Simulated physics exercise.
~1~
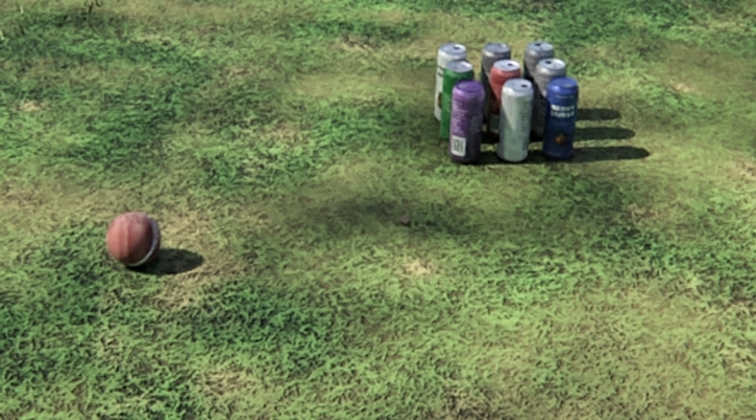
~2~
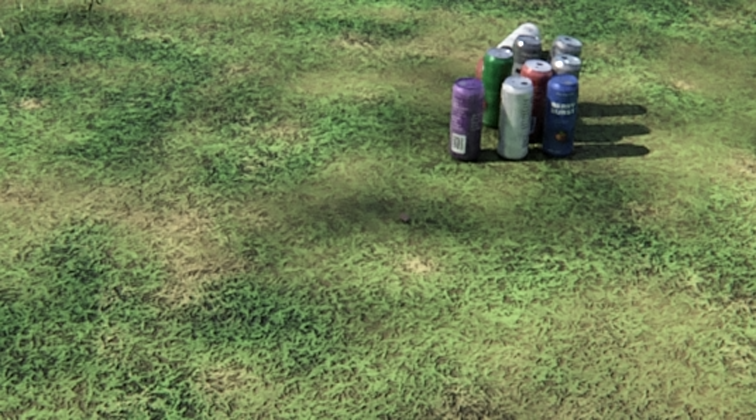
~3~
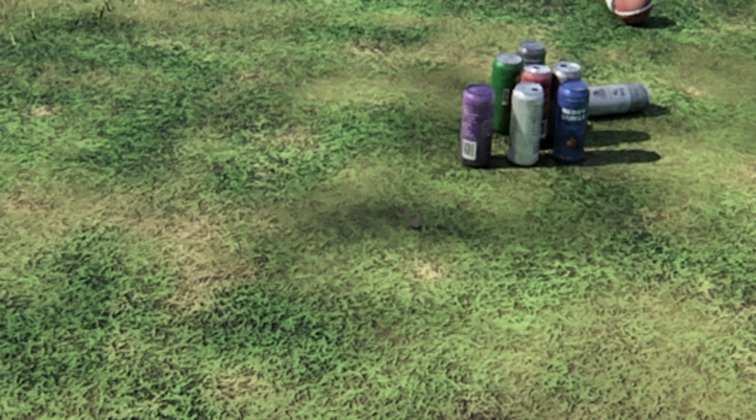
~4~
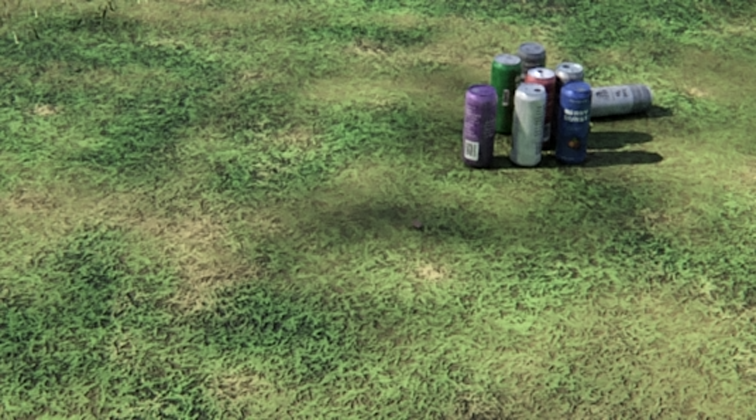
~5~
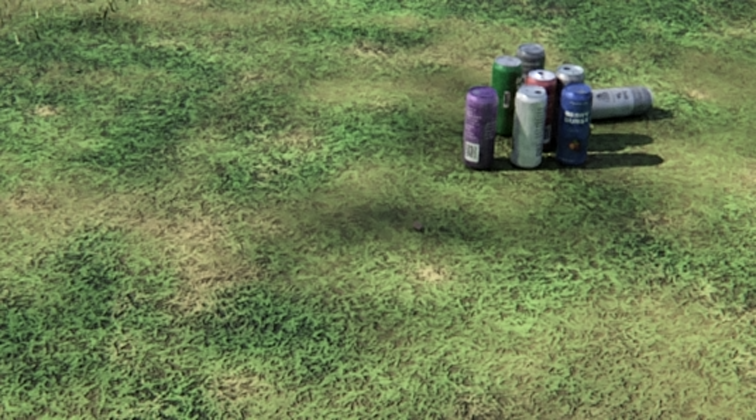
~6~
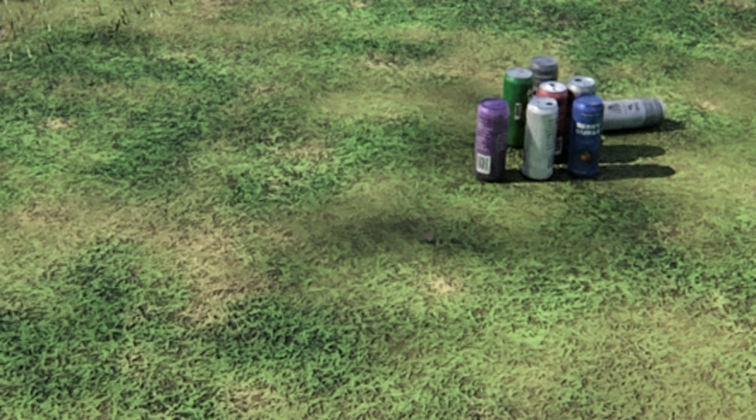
On a sunlit patch of patchy grass, a reddish ball sits at the left while a tight cluster of upright cans, among them purple, green, red and blue ones, stands at the upper right. The ball travels right and away into the back of the cluster, shoving the green and red cans rightward and knocking a pale one over. Another silvery can leans, then topples onto its side at the right. The ball carries on past them and leaves at the top. The red, green, purple and blue cans remain standing, with the silvery can lying beside them.
